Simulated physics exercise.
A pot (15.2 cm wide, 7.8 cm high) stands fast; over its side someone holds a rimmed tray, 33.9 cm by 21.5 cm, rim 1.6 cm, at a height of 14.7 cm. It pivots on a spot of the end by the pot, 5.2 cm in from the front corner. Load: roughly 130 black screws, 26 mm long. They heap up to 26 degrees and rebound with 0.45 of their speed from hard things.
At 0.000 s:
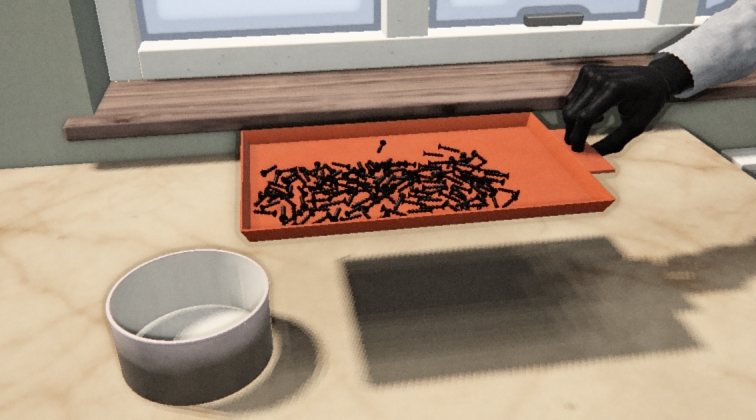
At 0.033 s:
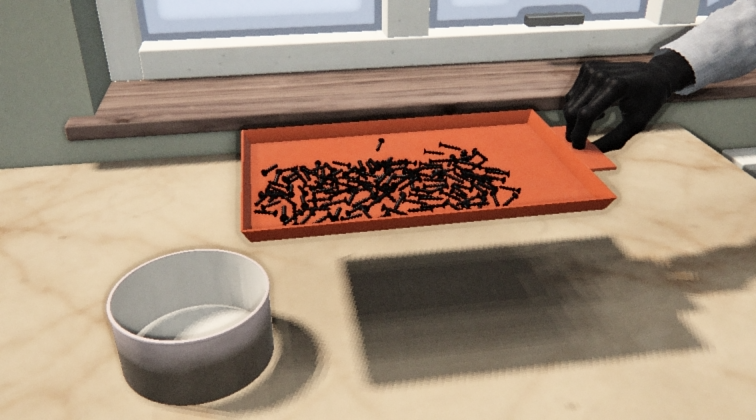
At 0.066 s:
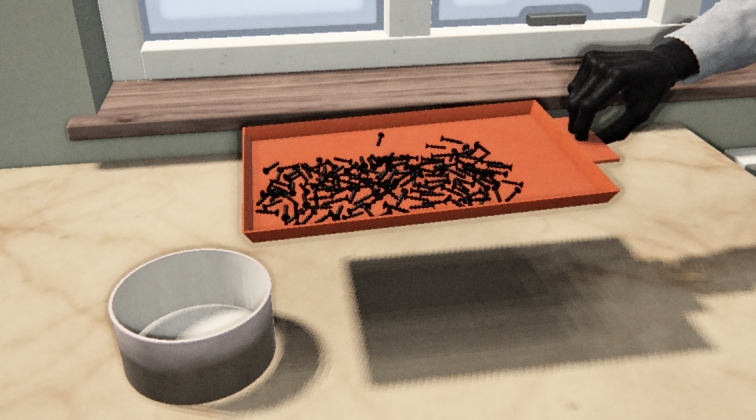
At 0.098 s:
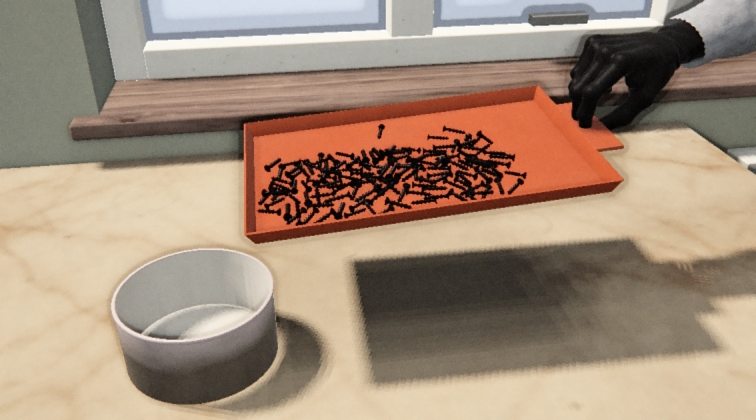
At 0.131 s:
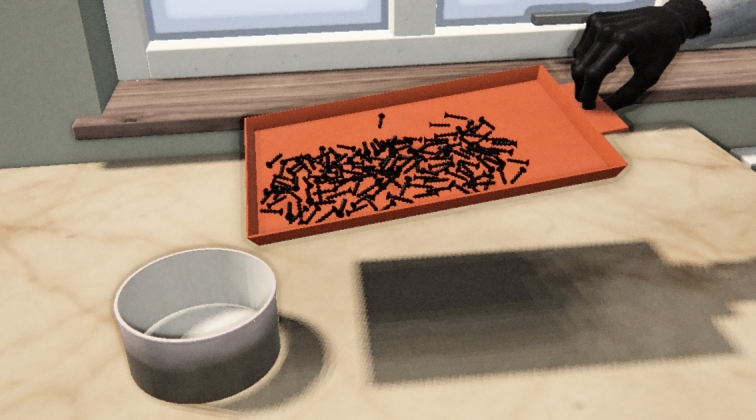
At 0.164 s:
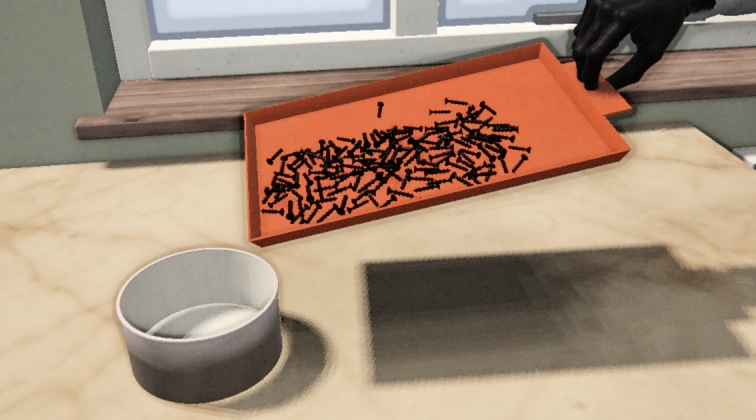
A gloved hand raises the right end of an orange tray holding many black screws.
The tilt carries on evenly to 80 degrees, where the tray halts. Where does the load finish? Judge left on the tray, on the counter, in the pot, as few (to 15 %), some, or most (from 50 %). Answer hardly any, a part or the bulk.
Tray: Hardly any, counter: A part, pot: The bulk.
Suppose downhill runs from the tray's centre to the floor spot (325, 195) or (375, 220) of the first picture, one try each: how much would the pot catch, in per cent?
About 95 and 20 per cent.
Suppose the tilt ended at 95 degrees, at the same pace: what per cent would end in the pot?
It would be near 65 per cent.
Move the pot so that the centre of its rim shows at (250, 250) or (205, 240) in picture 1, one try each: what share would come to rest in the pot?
Some 0 and 0 per cent.
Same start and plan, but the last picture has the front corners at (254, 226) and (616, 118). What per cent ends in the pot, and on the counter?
Pot 75, counter 25.
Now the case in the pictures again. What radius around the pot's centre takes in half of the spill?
About 12 cm.
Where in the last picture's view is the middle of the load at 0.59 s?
Around (278, 233).
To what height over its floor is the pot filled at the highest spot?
Roughly 2.5 cm.
After 0.42 s, tilt 47 degrees; the tray holds 100 %, the pot 0 %.
After 0.59 s, tilt 70 degrees; the tray holds 80 %, the pot 5 %.
Then, at 0.88 s, tilt 80 degrees; the tray holds 0 %, the pot 65 %.
In the end, at 2.0 s, tray 0 %, counter 35 %, pot 65 %.
